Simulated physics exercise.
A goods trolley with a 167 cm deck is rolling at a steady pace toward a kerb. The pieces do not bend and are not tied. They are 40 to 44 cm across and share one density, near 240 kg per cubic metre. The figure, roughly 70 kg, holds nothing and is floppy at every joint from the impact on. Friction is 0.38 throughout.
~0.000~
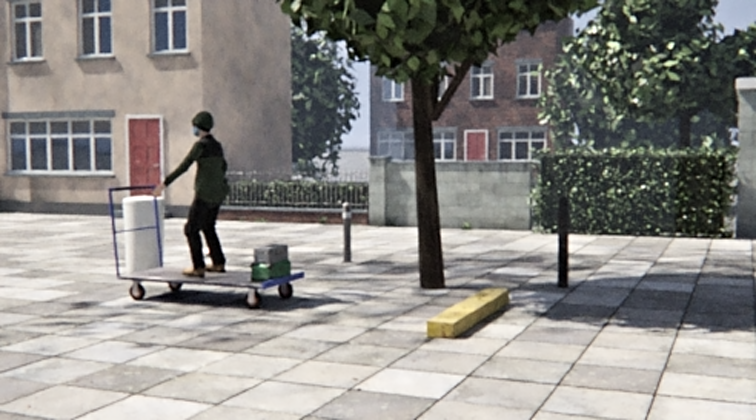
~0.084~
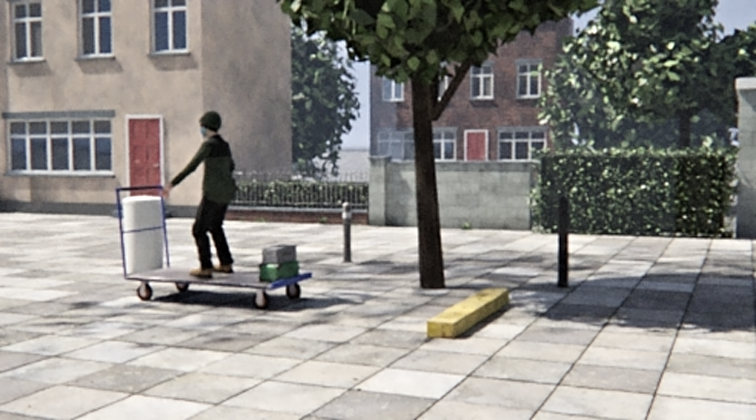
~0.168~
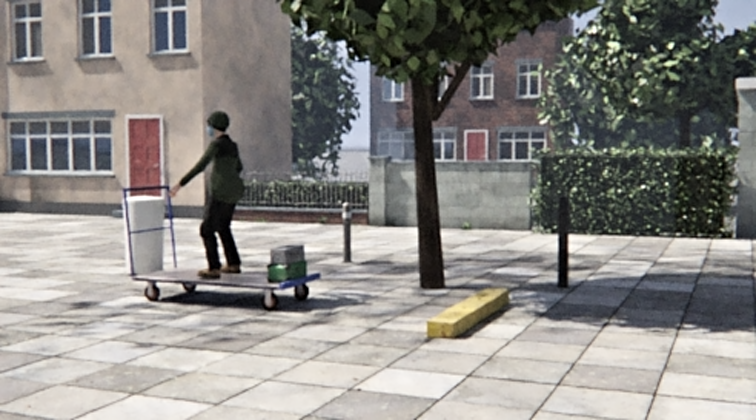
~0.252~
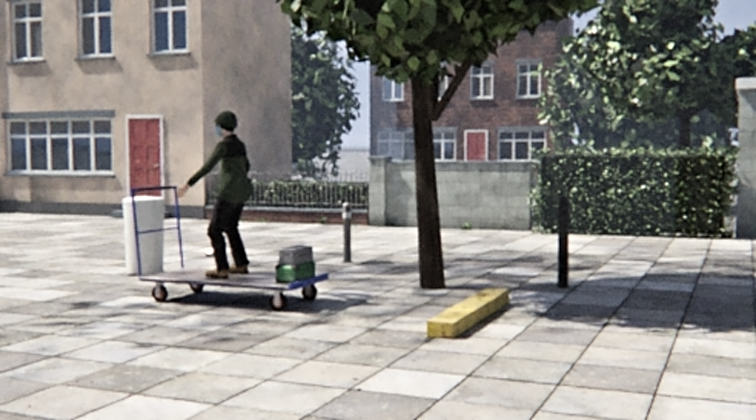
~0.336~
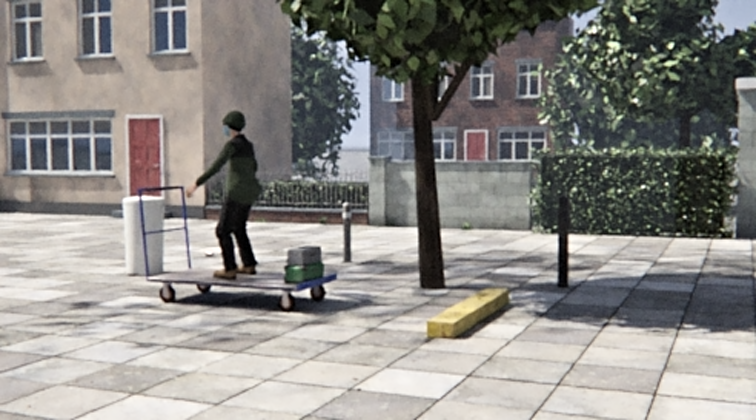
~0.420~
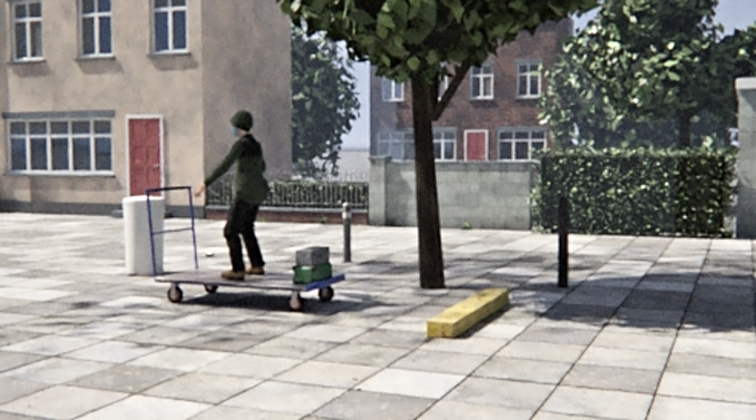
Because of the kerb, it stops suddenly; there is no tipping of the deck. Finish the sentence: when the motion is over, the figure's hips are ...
Over the deck.
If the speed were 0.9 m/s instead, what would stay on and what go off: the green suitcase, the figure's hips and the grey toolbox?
Then green on, hips on, grey off.
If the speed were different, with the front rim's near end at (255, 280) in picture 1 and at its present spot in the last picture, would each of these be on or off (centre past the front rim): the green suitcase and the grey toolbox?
Then green still riding, grey dropped.
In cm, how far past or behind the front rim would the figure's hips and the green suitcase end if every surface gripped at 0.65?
Then the hips would end 40 behind and the green one 10 behind.
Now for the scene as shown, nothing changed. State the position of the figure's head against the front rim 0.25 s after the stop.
At that moment it sits around 70 cm behind the rim.
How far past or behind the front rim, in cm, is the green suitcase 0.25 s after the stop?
Around 15 cm short of the front rim.
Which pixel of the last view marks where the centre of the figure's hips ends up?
Roughly at (419, 274).
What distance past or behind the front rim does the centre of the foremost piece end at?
Result: Centre approx. 10 cm past the front rim.
Impact comes at 1.71 s.
After 2.26 s the figure's hips are 46 cm behind the rim, near (420, 274) in the last picture's view.
After 2.71 s the figure's hips are 47 cm behind the rim, near (419, 274) in the last picture's view.
When all is still (4.1 s), past the rim, grey toolbox; behind it, green suitcase and the figure's hips.
